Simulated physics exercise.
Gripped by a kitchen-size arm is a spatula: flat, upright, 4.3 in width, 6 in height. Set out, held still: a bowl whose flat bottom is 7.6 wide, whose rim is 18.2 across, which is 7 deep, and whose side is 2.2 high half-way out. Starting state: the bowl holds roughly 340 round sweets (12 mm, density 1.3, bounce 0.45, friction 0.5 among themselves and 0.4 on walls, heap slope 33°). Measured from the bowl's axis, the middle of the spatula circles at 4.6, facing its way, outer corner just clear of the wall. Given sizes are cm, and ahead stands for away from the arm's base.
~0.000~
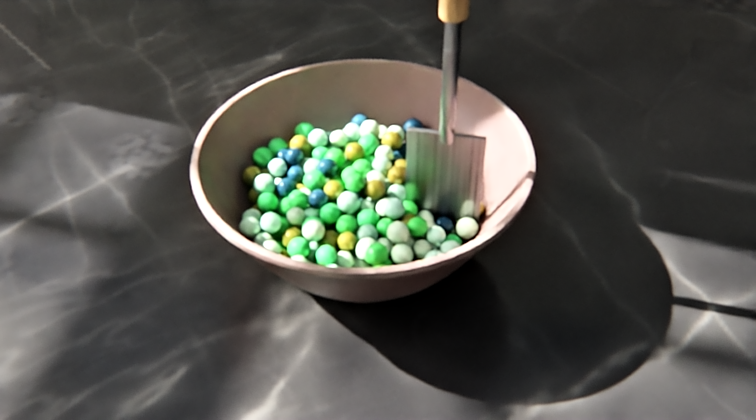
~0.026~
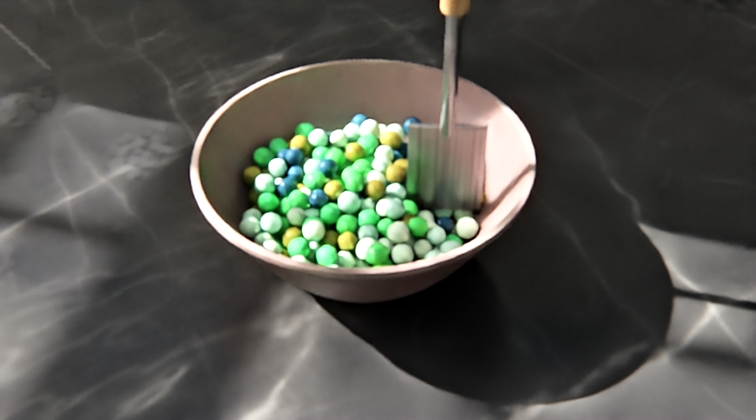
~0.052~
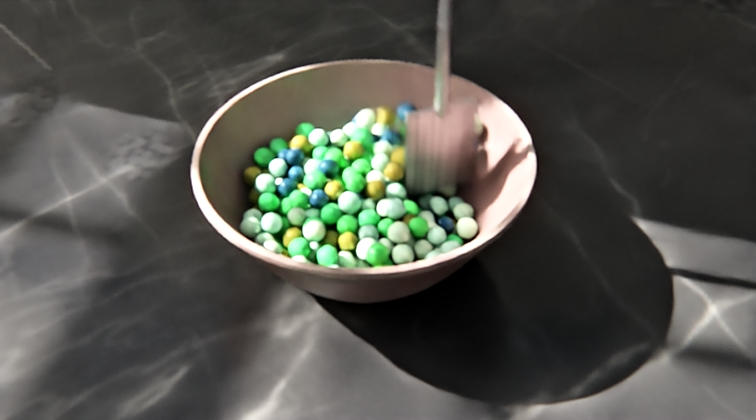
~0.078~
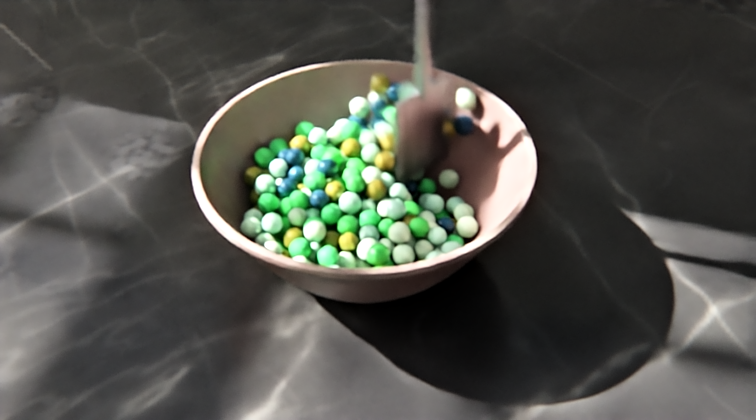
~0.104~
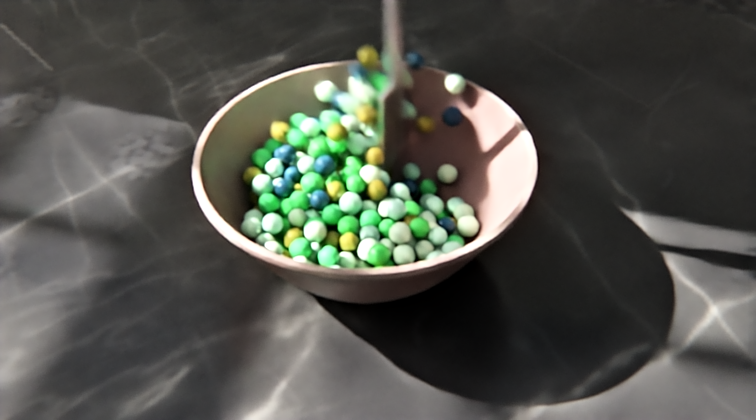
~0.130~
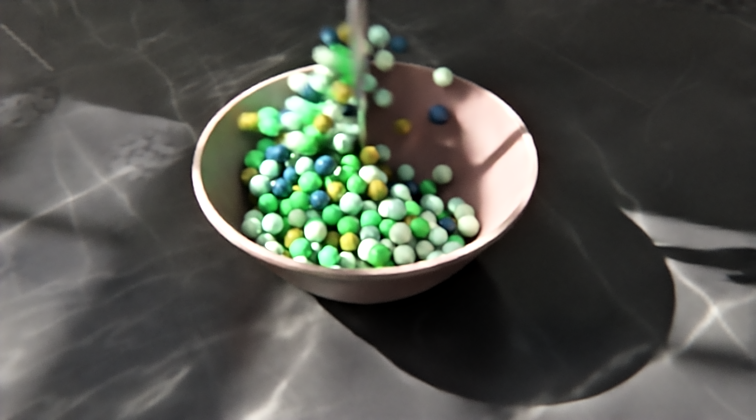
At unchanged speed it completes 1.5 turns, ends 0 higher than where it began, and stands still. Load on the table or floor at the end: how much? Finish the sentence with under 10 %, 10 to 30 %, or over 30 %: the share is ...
The share is over 30 %.
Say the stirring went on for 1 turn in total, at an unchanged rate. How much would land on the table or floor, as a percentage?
Close to 30 in a hundred.
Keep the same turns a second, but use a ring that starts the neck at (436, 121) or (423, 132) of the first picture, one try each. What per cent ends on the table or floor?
45 and 30 per cent.
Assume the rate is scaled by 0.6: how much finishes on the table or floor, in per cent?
It would come to around 20 percent.
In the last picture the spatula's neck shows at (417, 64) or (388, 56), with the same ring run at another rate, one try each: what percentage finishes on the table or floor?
Close to 25 and 35 in a hundred.
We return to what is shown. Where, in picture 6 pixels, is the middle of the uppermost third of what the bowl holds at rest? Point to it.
Estimated centre: (307, 234).
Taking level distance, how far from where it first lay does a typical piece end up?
My guess is close to 11 centimetres.
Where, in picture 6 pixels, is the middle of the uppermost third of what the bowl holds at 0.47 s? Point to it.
Near (382, 107).
After 0.30 s, 272° round, highest piece 13 above the table; 289 in the bowl, 13 on the table or floor, 43 in flight or on the tool.
After 0.47 s, 78° round, highest piece 11 above the table; 233 in the bowl, 77 on the table or floor, 35 in flight or on the tool.
After 0.76 s, 180° round, highest piece 6 above the table; 199 in the bowl, 146 on the table or floor.
After 1.46 s, 180° round, highest piece 6 above the table; 199 in the bowl, 146 on the table or floor.
In the end, 199 in the bowl, 146 on the table or floor. That is 42 % on the table or floor.
